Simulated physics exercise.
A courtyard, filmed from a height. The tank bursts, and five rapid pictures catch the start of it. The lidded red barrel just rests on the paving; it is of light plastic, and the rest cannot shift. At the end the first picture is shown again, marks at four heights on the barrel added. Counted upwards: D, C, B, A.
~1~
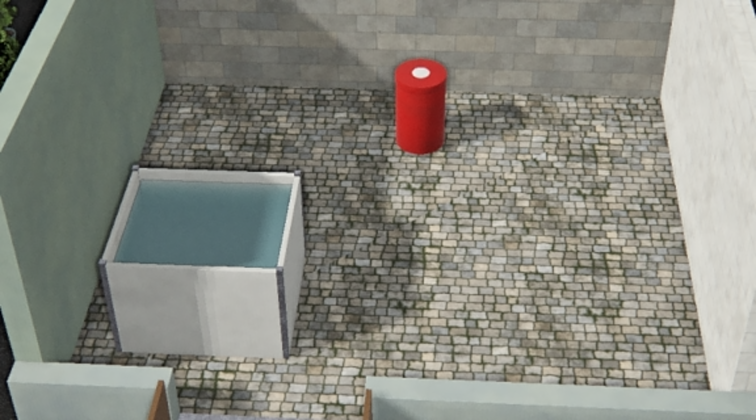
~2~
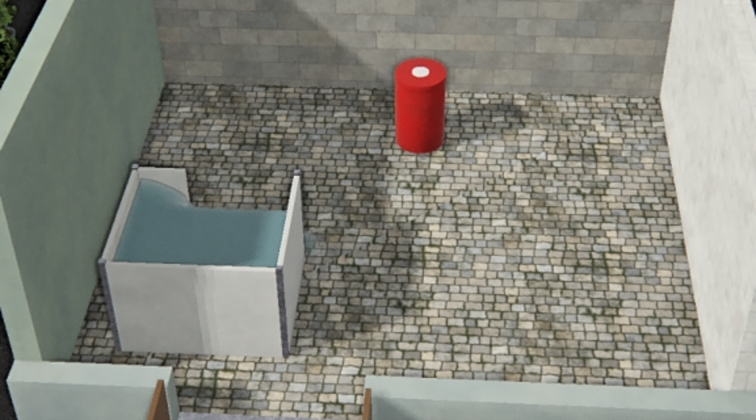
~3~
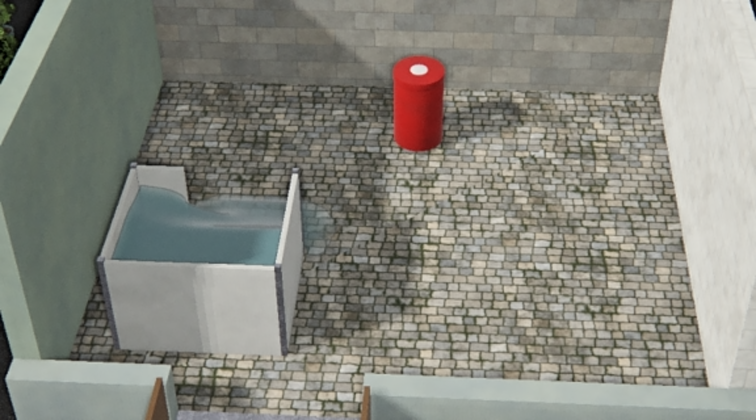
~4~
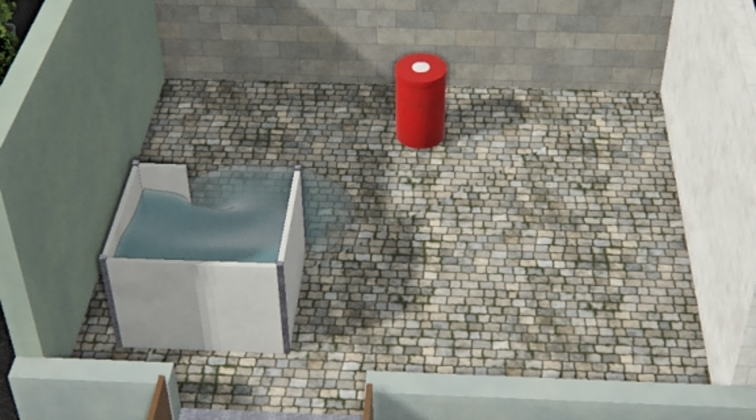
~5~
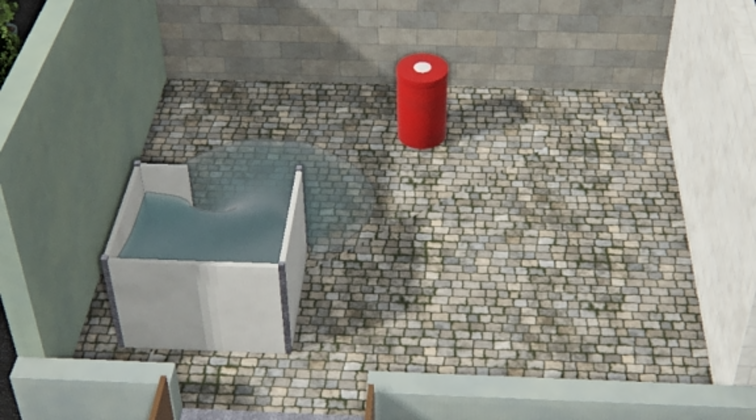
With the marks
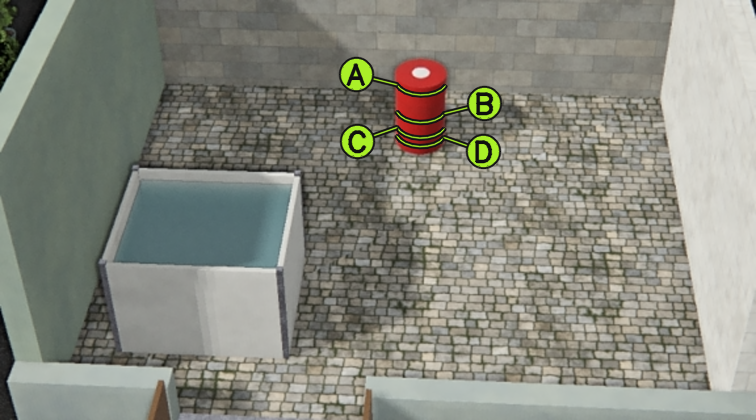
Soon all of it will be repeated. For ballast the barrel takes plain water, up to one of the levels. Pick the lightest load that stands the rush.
Mark B just does it.
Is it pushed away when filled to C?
Yes, that goes wrong.
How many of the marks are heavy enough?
Two.
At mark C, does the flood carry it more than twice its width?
No.
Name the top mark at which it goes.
Mark C.
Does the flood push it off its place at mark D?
Yes.
In lime, A at (420, 95); B at (420, 122); C at (419, 138); D at (419, 146); from the bottom up D, C, B, A.
For mark A, it does not move.
For mark B, it does not move.
For mark C, it is pushed about its own width away.
For mark D, it is pushed about 6 times its own width away.
